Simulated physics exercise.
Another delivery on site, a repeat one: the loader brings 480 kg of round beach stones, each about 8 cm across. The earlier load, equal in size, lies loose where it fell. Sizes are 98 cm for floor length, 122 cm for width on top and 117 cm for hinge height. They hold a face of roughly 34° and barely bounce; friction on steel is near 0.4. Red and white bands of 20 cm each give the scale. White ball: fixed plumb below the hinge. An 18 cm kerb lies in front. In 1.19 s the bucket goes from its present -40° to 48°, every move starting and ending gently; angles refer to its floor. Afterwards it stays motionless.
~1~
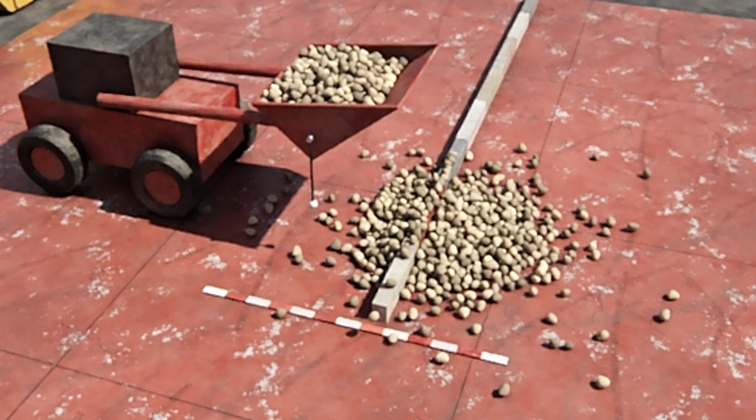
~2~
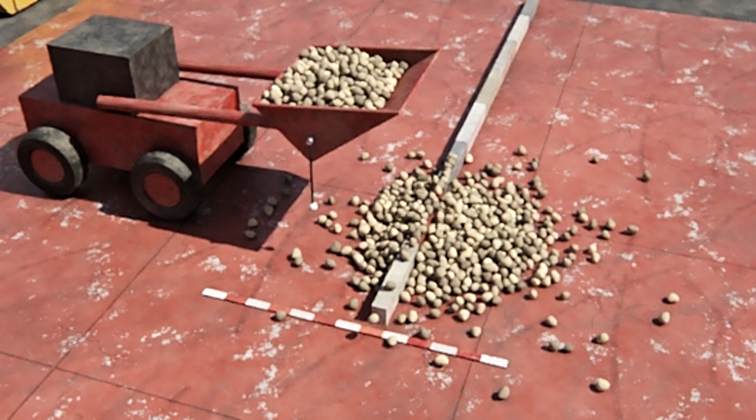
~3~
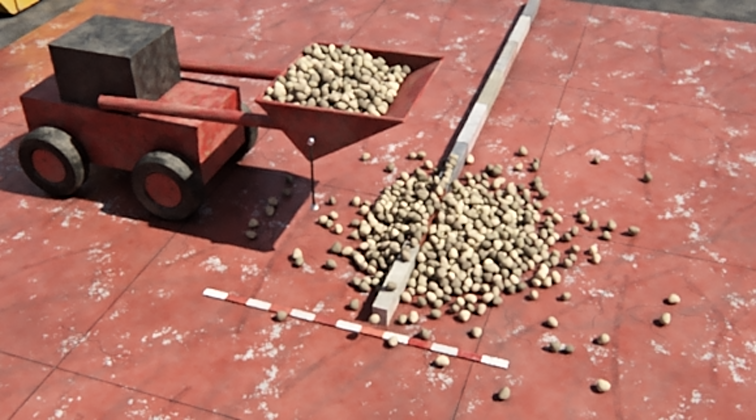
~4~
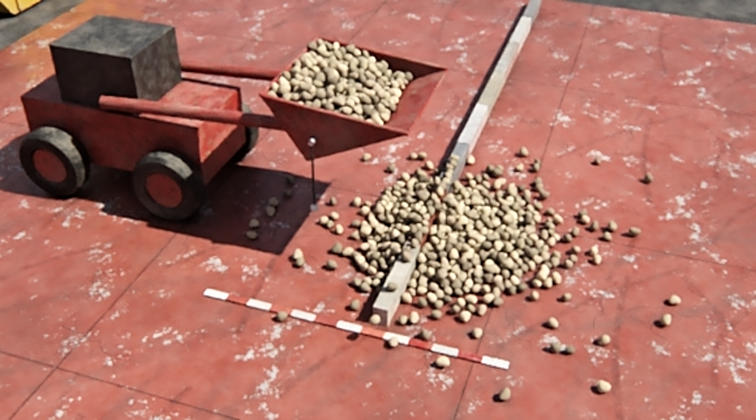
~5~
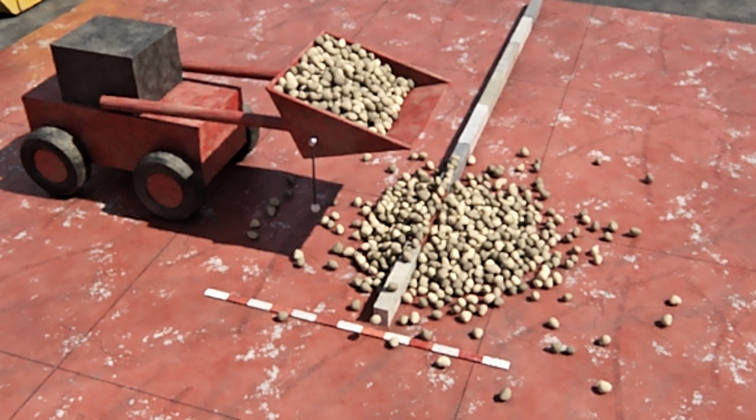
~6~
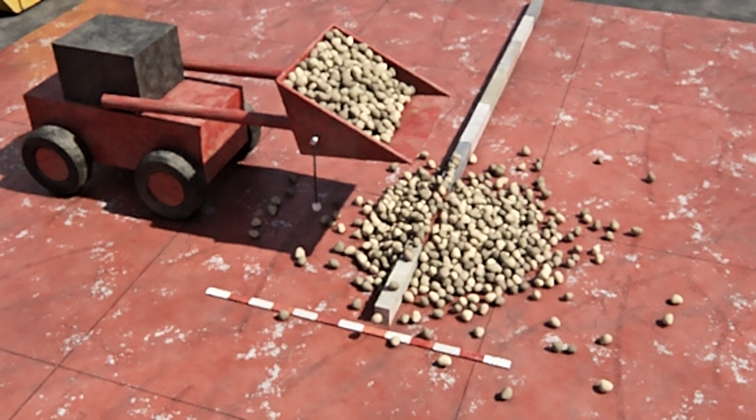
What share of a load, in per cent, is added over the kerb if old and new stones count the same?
I would say 37 percent.
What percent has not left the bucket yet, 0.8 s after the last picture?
Roughly 35 per cent is still inside.
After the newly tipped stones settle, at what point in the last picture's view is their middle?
They come to rest centred about (416, 214).
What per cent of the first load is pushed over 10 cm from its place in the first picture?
Near 15 per cent, I reckon.
Then, 0.4 s after the last picture the floor is at 34°; in per cent of one load, 99 in the bucket, 36 on this side of the kerb, 66 over the kerb; the foremost stones are at (634, 271).
Then, 0.8 s after the last picture the floor is at 48°; in per cent of one load, 35 in the bucket, 91 on this side of the kerb, 74 over the kerb; the foremost stones are at (634, 271).
Then, 1.1 s after the last picture the floor is at 48°; in per cent of one load, 0 in the bucket, 103 on this side of the kerb, 97 over the kerb; the foremost stones are at (634, 271).
Then, 3.8 s after the last picture the floor is at 48°; in per cent of one load, 0 in the bucket, 98 on this side of the kerb, 103 over the kerb; the foremost stones are at (634, 271). Net gain over the kerb, 37.
